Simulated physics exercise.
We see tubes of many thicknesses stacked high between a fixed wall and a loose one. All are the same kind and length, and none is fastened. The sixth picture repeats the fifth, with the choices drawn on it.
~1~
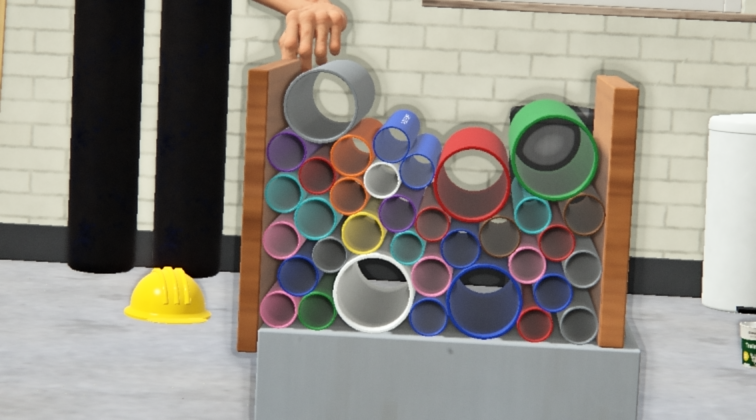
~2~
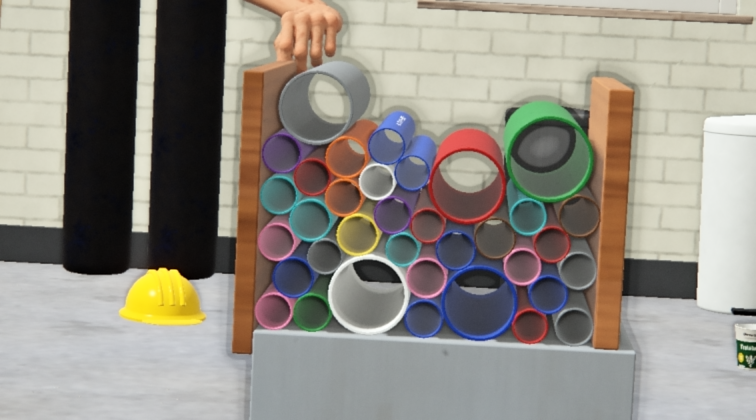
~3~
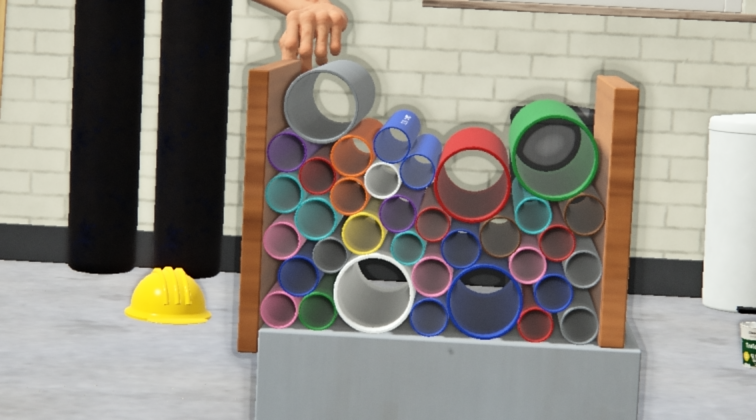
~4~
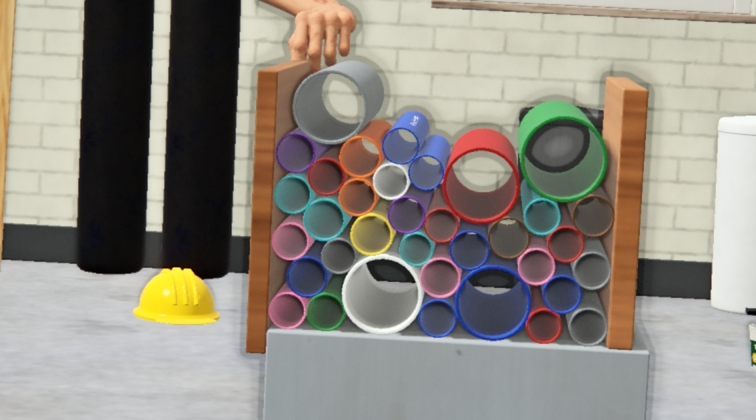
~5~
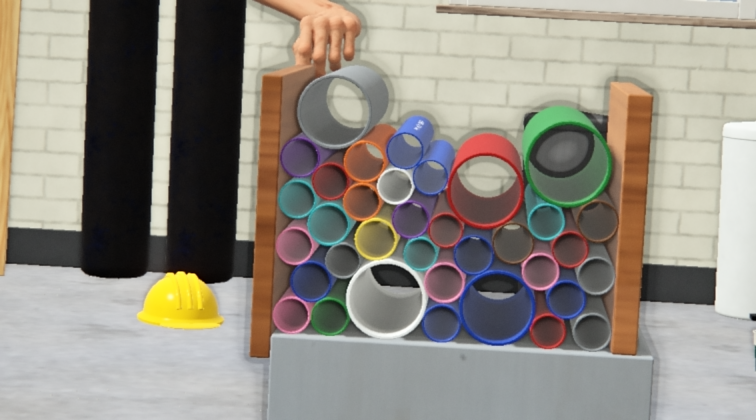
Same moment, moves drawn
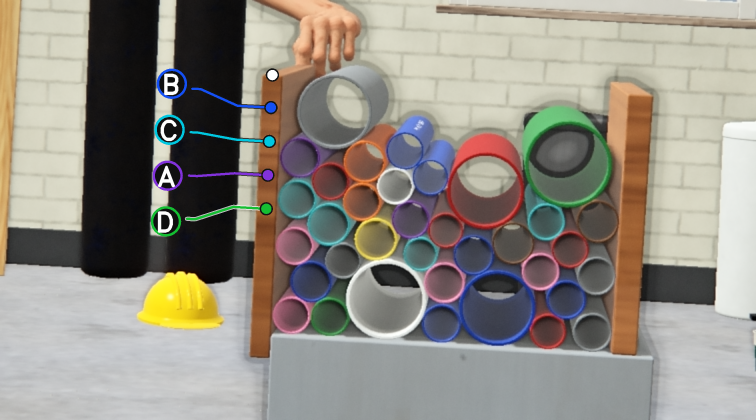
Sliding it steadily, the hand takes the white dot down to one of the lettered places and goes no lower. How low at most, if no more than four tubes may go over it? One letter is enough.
Stop at D.
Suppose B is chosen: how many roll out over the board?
With B, none.
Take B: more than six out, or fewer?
At B, fewer than six.
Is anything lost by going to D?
Yes, at D.
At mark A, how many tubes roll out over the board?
At A the number is none.
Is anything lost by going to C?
No.
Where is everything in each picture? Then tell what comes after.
In the first frame, a red tube (472, 185); a green tube (555, 158); side board (275, 193).
In the second frame, side board (270, 194).
In the third frame, a red tube (536, 325); a grey tube (331, 255).
In the fourth frame, a yellow tube (372, 235); a red tube (442, 225).
In the fifth frame, a red tube (485, 191); a green tube (569, 165); side board (288, 198).
On the marked copy, A at (268, 176); B at (271, 108); C at (270, 141); D at (267, 209); the white dot at (273, 75).
With D. Early on, top of the board (281, 138).
Further on, top of the board (278, 208).
At the end, top of the board (278, 209), two out over the board.
As for the rest, A none out over the board; B none out over the board; C none out over the board.
